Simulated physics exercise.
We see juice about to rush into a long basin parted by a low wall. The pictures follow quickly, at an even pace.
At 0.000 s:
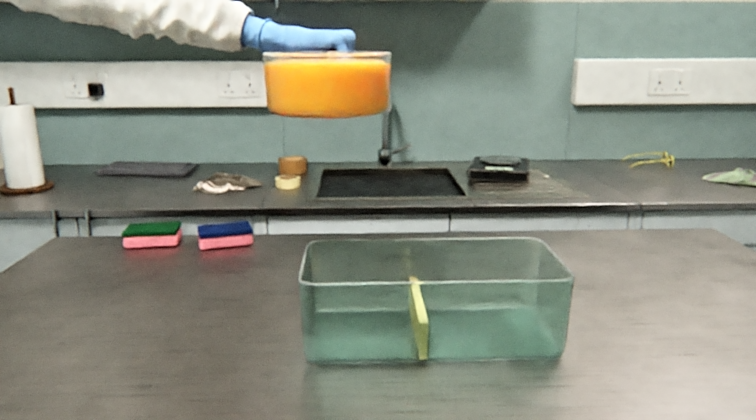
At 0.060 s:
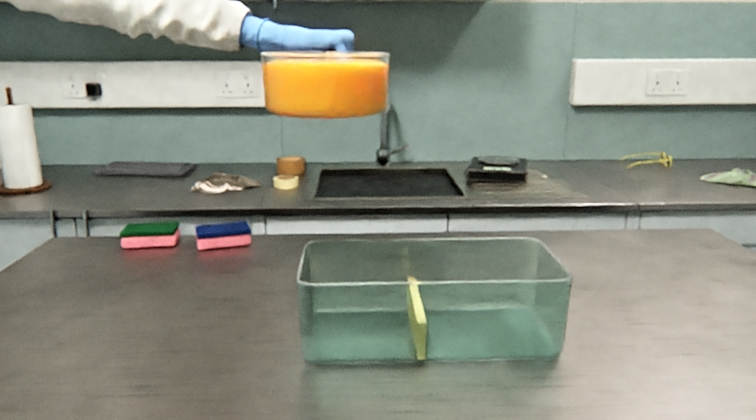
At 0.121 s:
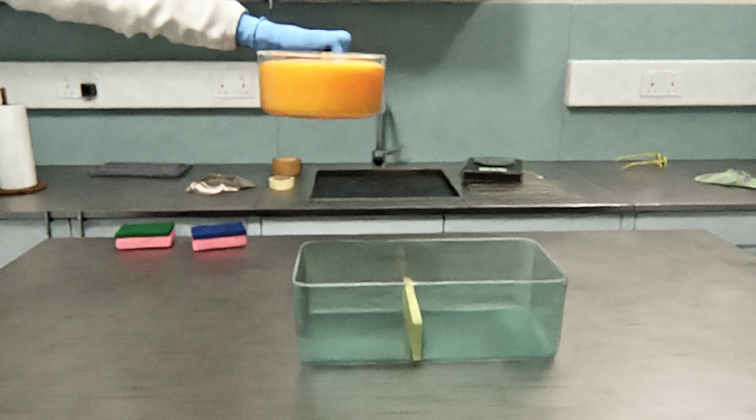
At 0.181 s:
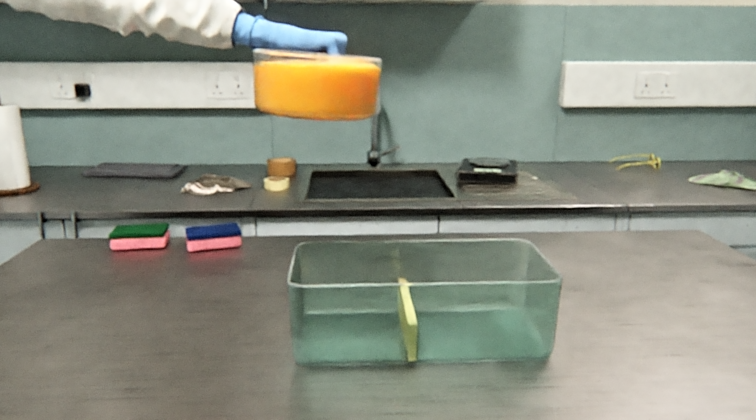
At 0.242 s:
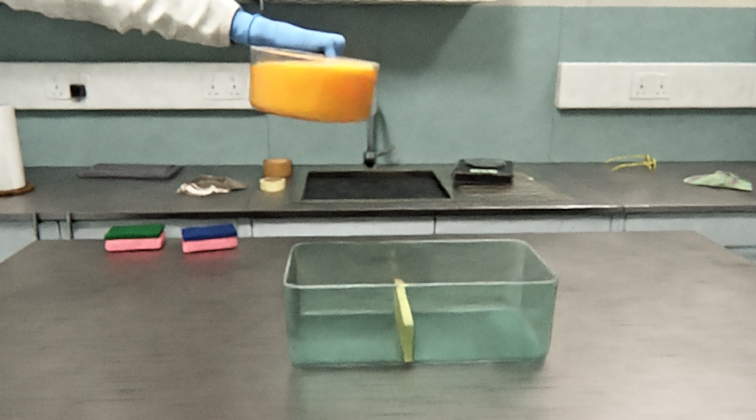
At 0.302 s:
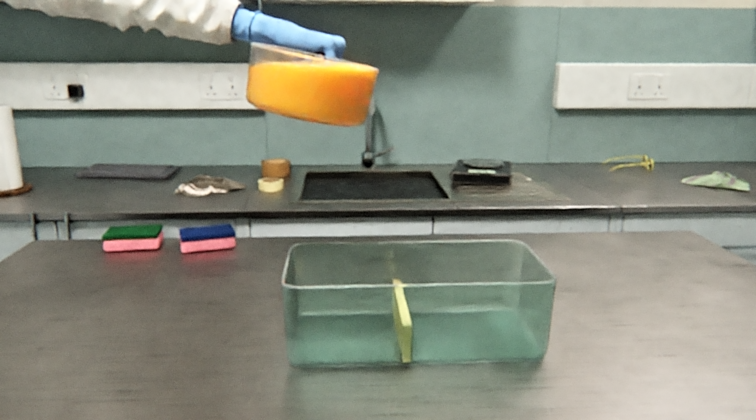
A blue-gloved hand held a clear bowl of orange juice above a long glass basin with a low yellow divider, keeping it nearly level at first, then slowly tilted it down to the right.
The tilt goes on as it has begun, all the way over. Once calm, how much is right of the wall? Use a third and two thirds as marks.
It comes to over two thirds.
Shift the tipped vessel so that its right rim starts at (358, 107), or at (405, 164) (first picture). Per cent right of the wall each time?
Roughly 50 per cent, and 75 per cent.
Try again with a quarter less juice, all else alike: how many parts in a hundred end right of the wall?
Roughly 75 in a hundred.
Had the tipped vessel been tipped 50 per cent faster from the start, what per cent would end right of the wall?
Close to 75 per cent.
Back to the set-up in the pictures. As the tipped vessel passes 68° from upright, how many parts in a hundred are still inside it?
Near 40 %.
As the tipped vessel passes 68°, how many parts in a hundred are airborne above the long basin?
It comes to 45 per cent or so.
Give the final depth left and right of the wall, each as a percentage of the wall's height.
Near 20 on the left, 50 on the right.
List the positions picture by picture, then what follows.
In the first picture, it leans 0°; its right rim is at (390, 55); the juice meets the walls at (267, 63) and (388, 62); the long basin's rim runs from (304, 262) to (557, 258); the wall's top is at (418, 299).
In the second picture, it leans 0°; its right rim is at (388, 56); the juice meets the walls at (265, 63) and (386, 63).
In the third picture, it leans 2°; its right rim is at (385, 58); the juice meets the walls at (262, 63) and (383, 64).
In the fourth picture, it leans 4°; its right rim is at (381, 62); the juice meets the walls at (257, 64) and (378, 66).
In the fifth picture, it leans 8°; its right rim is at (378, 66); the juice meets the walls at (254, 65) and (376, 67).
In the sixth picture, it leans 12°; its right rim is at (377, 71); the juice meets the walls at (252, 66) and (376, 68).
After 0.81 s the tilt is 68° and 40 per cent is still to pour, 1 is left of the wall and 16 right of it.
After 1.19 s the tilt is 109° and 4 per cent is still to pour, 9 is left of the wall and 76 right of it.
After 1.58 s the tilt is 122° and 0 per cent is still to pour, 21 is left of the wall and 77 right of it.
After 2.01 s the tilt is 122° and 0 per cent is still to pour, 21 is left of the wall and 77 right of it.
In the end 21 per cent lies left of the wall, 77 right of it and 2 outside.
